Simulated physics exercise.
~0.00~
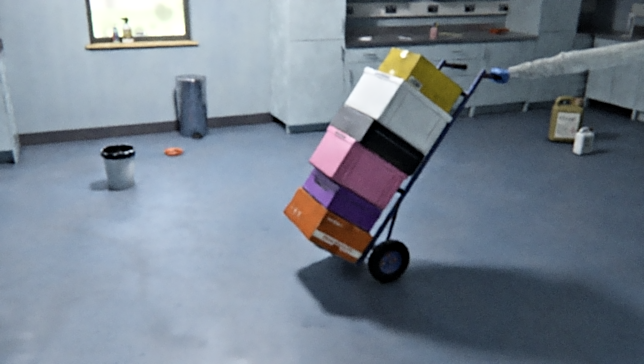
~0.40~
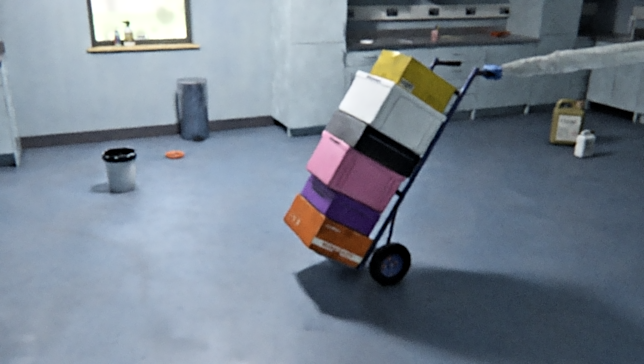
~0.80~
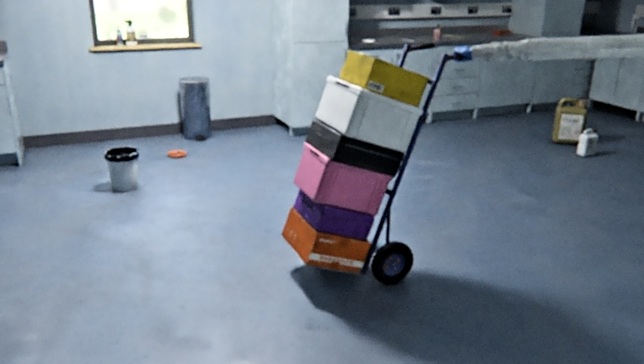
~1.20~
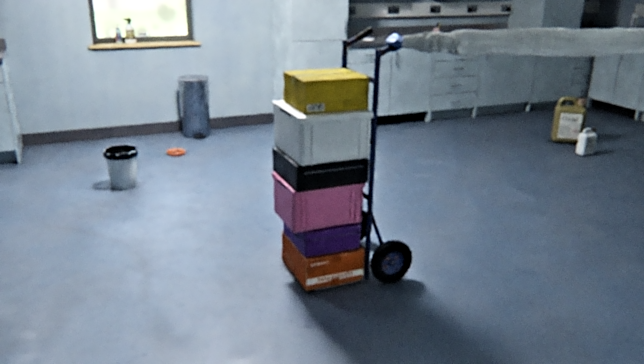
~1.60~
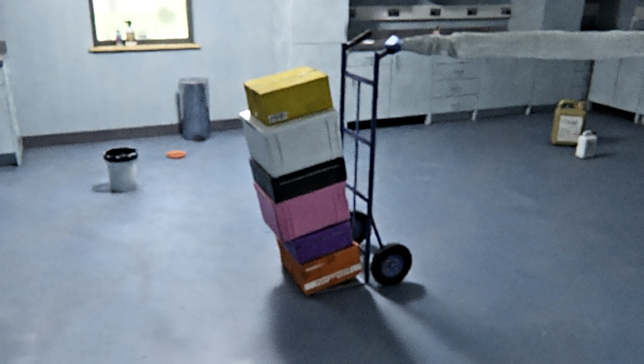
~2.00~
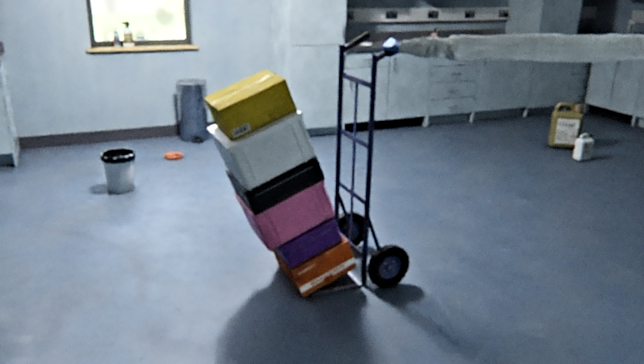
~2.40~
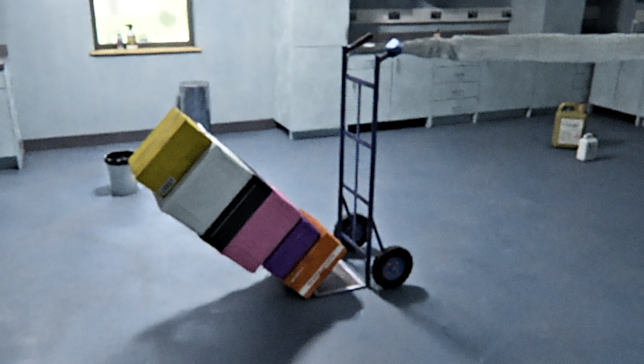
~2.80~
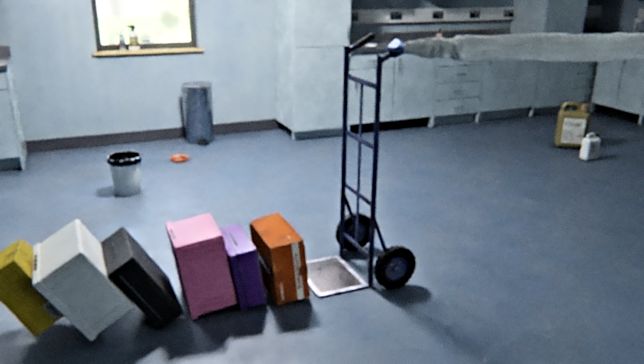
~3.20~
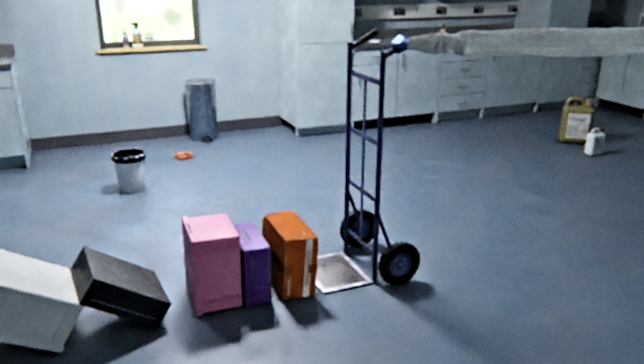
A tall stack of colourful boxes toppled off a blue hand truck as a pale-sleeved arm swung it upright, tipping away to the left and spilling across the floor, leaving the truck standing empty, still held, with the orange box on its side nearby.
